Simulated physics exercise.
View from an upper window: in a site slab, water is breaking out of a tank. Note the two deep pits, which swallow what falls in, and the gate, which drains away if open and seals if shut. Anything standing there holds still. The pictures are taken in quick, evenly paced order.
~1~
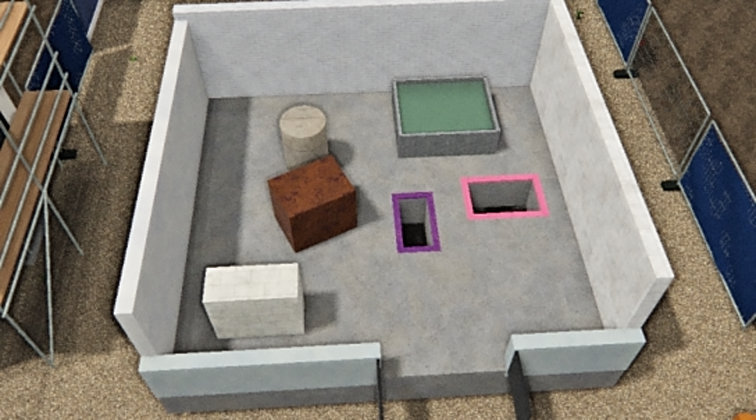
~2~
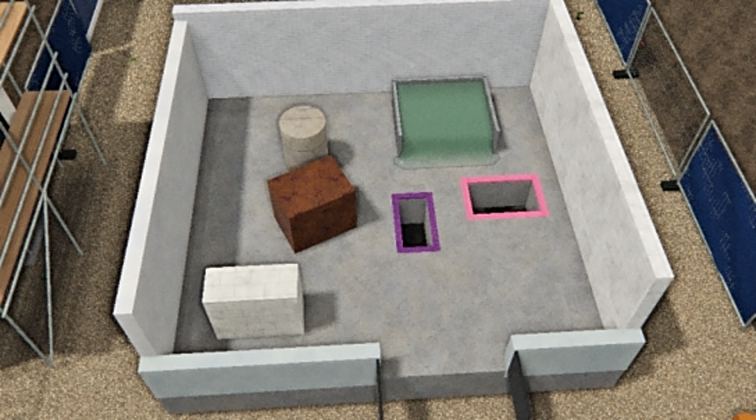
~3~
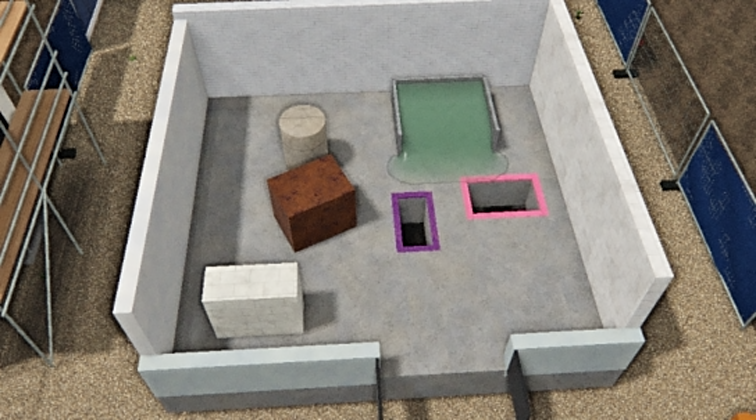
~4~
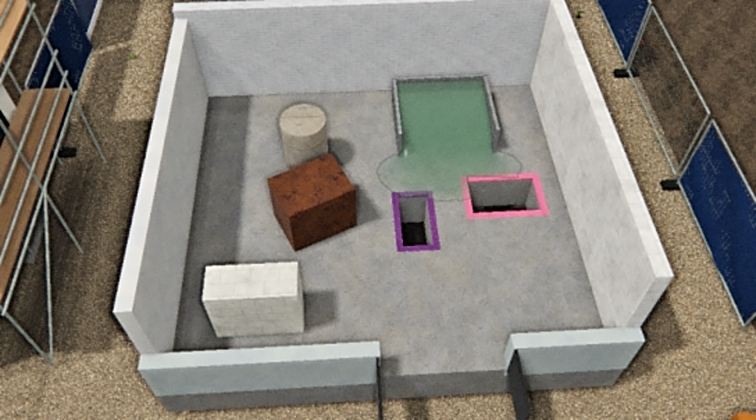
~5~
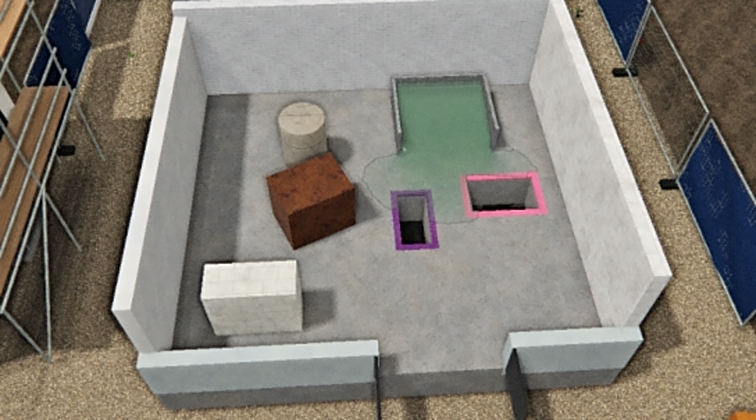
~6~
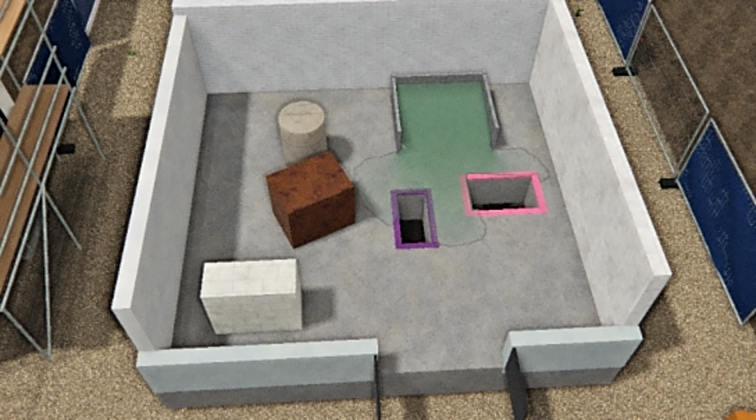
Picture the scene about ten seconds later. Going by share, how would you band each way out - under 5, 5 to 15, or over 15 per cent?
The gate is going to fail to land outside five to fifteen per cent. The pink pit is going to fail to stay at fifteen per cent or less. The purple pit is going to fail to stay at fifteen per cent or less.
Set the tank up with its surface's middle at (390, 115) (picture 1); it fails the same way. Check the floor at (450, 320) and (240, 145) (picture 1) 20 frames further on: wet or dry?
I'd say the first one's soaked and the second one's left untouched.
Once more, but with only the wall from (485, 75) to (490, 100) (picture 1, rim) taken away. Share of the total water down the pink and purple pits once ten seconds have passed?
Approximately, pink takes 40 % and purple takes 0 %.
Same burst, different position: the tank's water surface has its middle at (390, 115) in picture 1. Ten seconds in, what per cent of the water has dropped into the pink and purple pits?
After ten seconds: Pink pit around 10 percent, purple pit around 40 percent.
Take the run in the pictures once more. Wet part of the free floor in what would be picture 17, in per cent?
It should be close to 30 %.
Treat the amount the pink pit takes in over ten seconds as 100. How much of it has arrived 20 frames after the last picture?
Around 75 in a hundred.
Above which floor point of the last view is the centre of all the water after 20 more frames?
My guess is about (447, 200).
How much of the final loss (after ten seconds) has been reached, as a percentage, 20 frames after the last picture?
It should be close to 75 percent by then.
A moment on, water covers 20 % of the floor; the gate 0 %, the pink pit 15 %, the purple pit 7 %.
Next, water covers 30 % of the floor; the gate 2 %, the pink pit 25 %, the purple pit 14 %.
Then, water covers 30 % of the floor; the gate 6 %, the pink pit 32 %, the purple pit 19 %.
Later, water covers 30 % of the floor; the gate 10 %, the pink pit 37 %, the purple pit 22 %.
In the end, water covers 20 % of the floor; the gate 12 %, the pink pit 42 %, the purple pit 24 %.
